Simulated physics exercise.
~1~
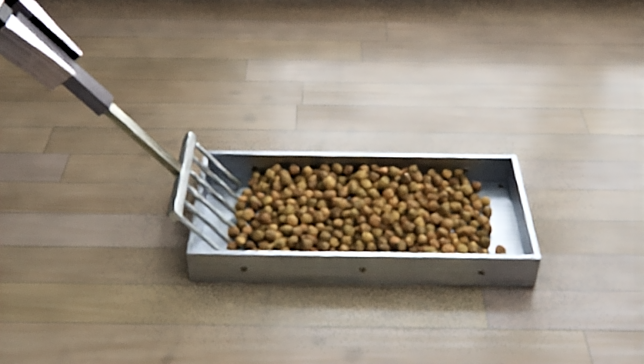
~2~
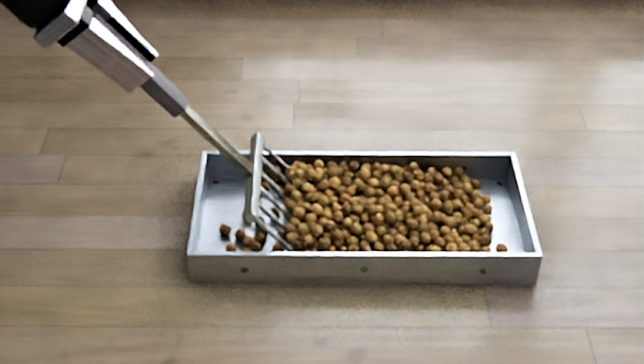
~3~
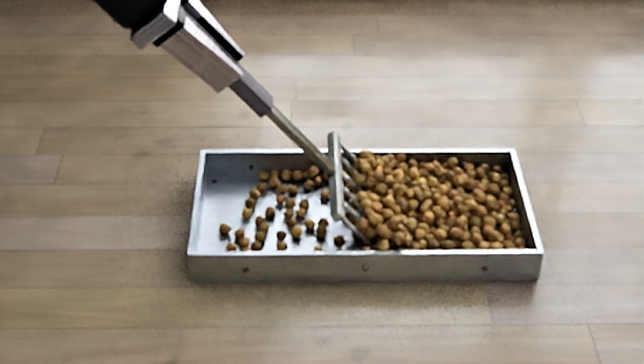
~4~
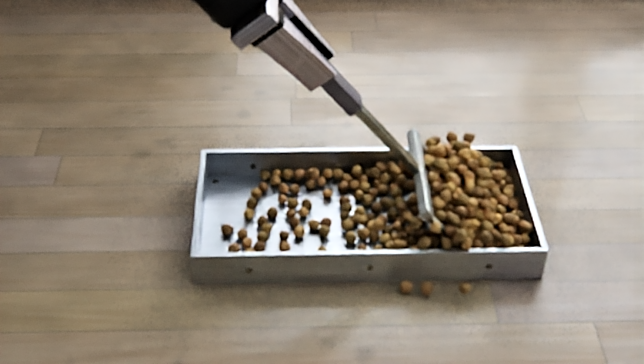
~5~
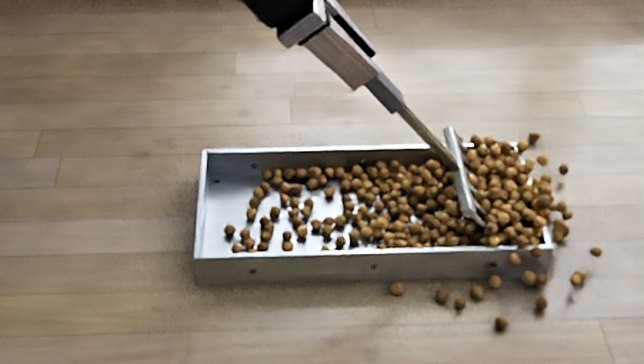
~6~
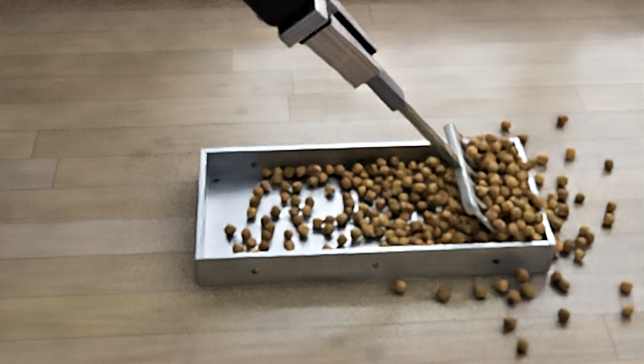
A robot arm pushes chickpeas rightward with a fork, spilling some over the tray's end.
